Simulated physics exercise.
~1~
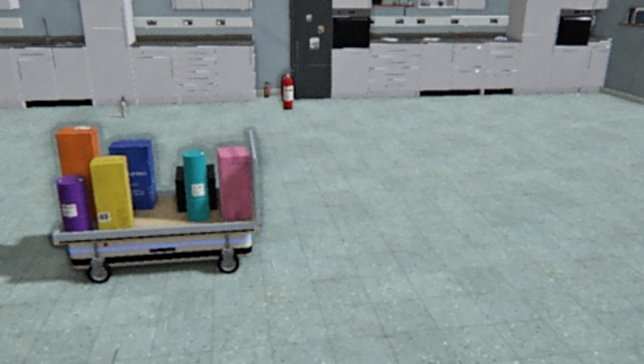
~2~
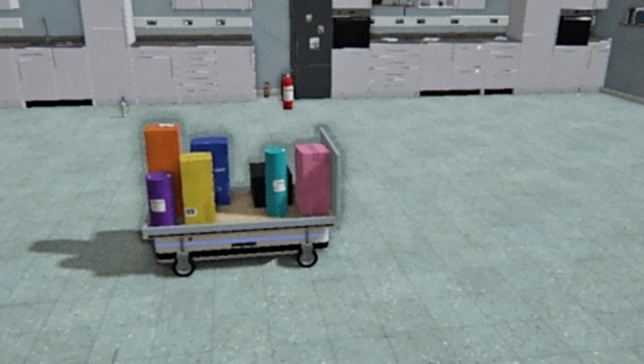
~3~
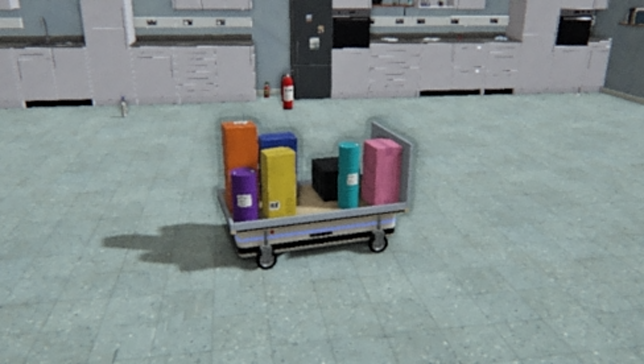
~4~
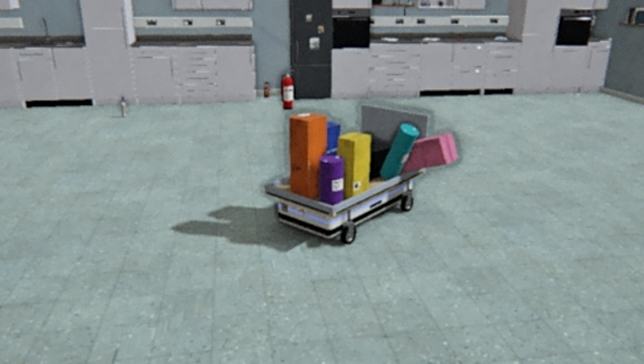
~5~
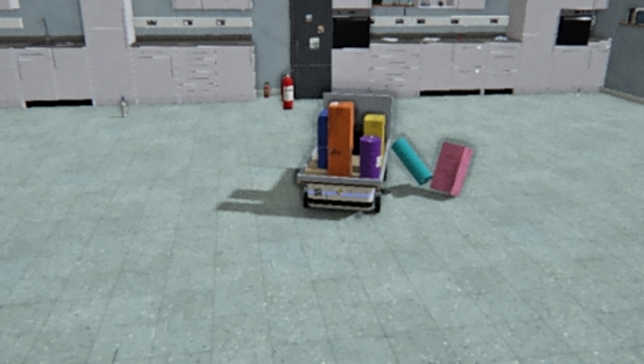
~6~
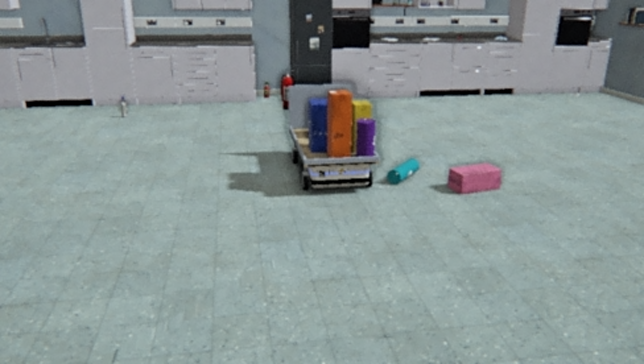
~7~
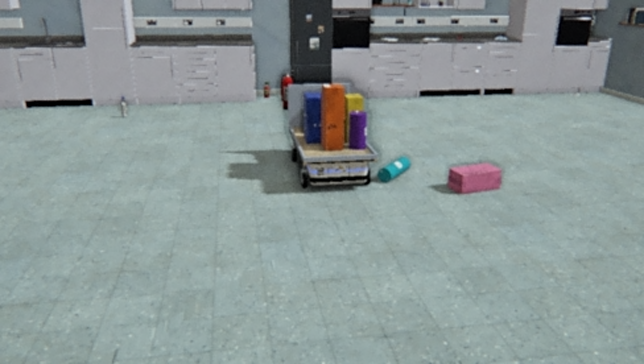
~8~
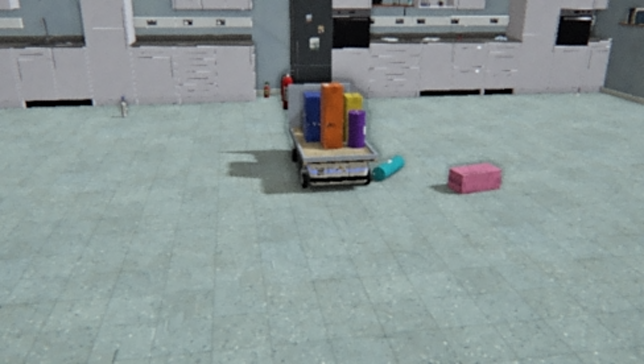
To begin with, a flat cart loaded with colourful boxes and canisters rolls to the right across a pale tiled floor in a kitchen-like room. It then swings away from the viewer, toward the cabinets at the back. As it turns, the pink box and the turquoise canister tip over the right side and tumble to the floor. The cart rolls a little farther toward the cabinets and stops. The orange, blue and yellow boxes and the purple canister still stand on it, while the turquoise canister lies beside it and the pink box rests farther right.
